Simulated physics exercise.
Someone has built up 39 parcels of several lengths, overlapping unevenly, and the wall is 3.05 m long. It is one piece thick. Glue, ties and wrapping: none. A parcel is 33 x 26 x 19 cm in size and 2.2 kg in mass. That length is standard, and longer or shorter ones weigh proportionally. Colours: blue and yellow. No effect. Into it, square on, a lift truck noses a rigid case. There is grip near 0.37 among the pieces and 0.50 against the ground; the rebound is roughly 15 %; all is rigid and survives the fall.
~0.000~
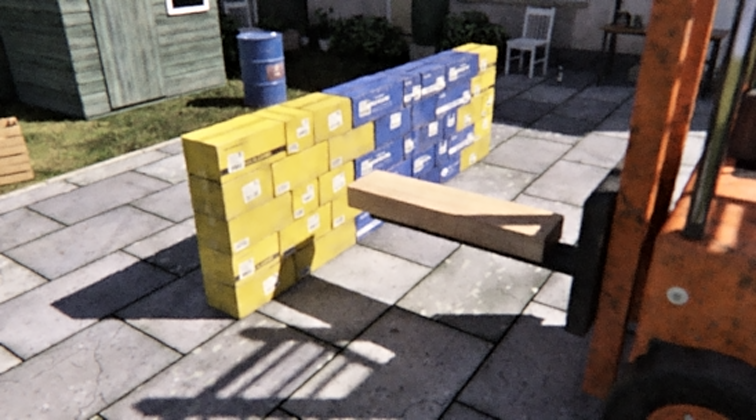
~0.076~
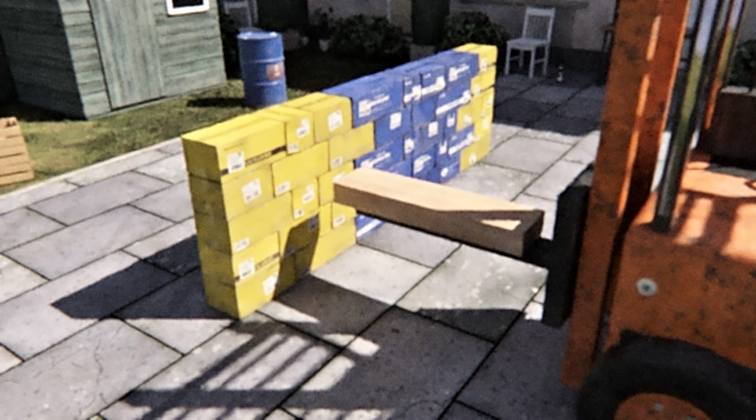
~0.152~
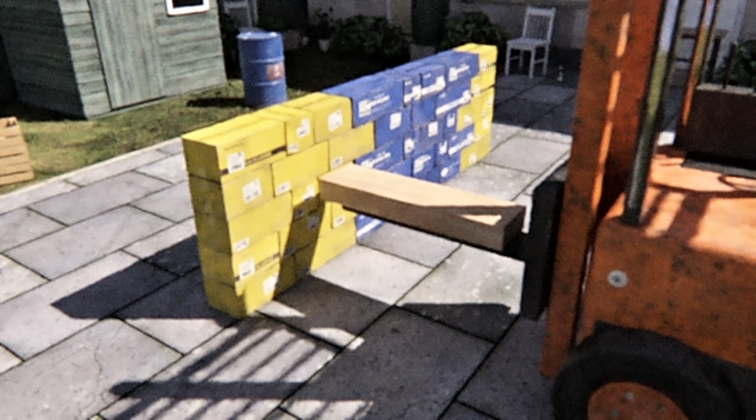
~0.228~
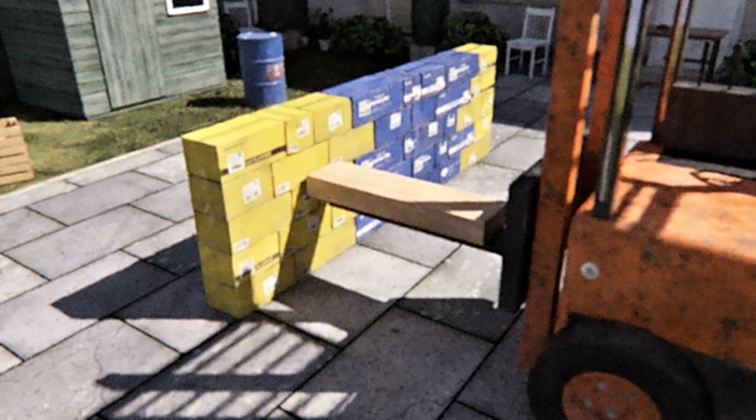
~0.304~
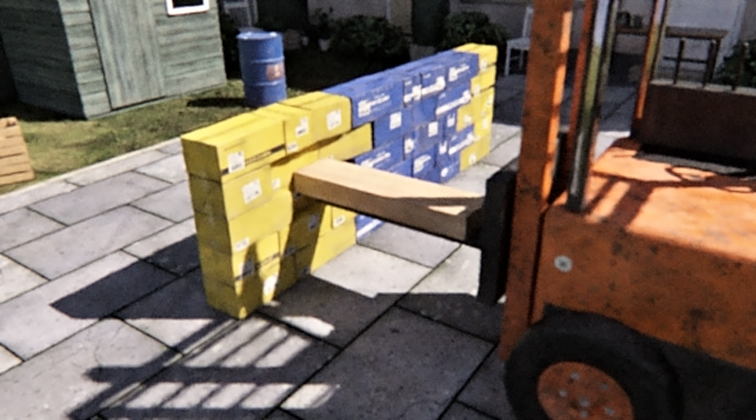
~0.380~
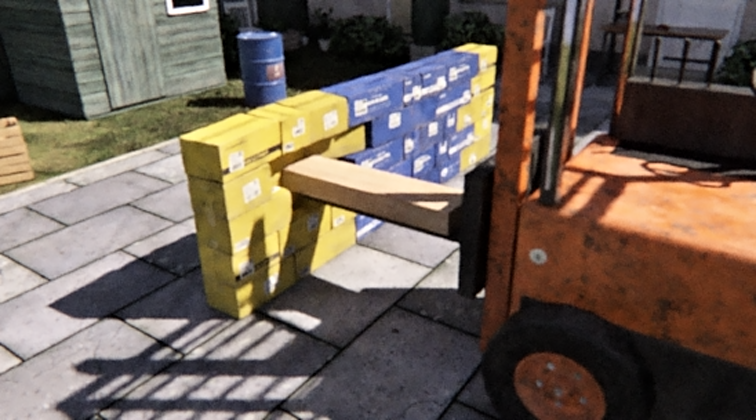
On a sunlit paved patio beside a wooden shed, seen from slightly above by a still camera, a low wall of yellow and blue boxes runs back past a blue barrel and white chair. At right, an orange forklift carries a long, pale wooden block on its front. The forklift glides leftward, its shadow sliding along, and the block meets the yellow boxes and pushes in, shifting several of them.
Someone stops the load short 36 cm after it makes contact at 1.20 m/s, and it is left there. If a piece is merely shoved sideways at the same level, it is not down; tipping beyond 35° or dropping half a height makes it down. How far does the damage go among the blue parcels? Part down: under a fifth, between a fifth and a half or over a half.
Result - down count: Short of a fifth.
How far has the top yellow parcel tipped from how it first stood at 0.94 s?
Some 0°.
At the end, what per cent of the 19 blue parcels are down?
Estimate: Some 5 in a hundred.
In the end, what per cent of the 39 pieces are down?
I'd put it at roughly 20 per cent of them.
After 0.58 s, none of the 19 blue parcels down (1 of 39 in all colours); top blue parcel unmoved.
After 0.94 s, none of the 19 blue parcels down (6 of 39 in all colours); top blue parcel unmoved.
After 1.48 s, 1 of the 19 blue parcels down (8 of 39 in all colours); top blue parcel unmoved.
In the end (3.9 s), 1 of the 19 blue parcels down (8 of 39 in all colours); top blue parcel unmoved; top yellow parcel unmoved. That is 5 per cent. From the last view, middles, top blue parcel near (419, 80), top yellow parcel near (474, 60).
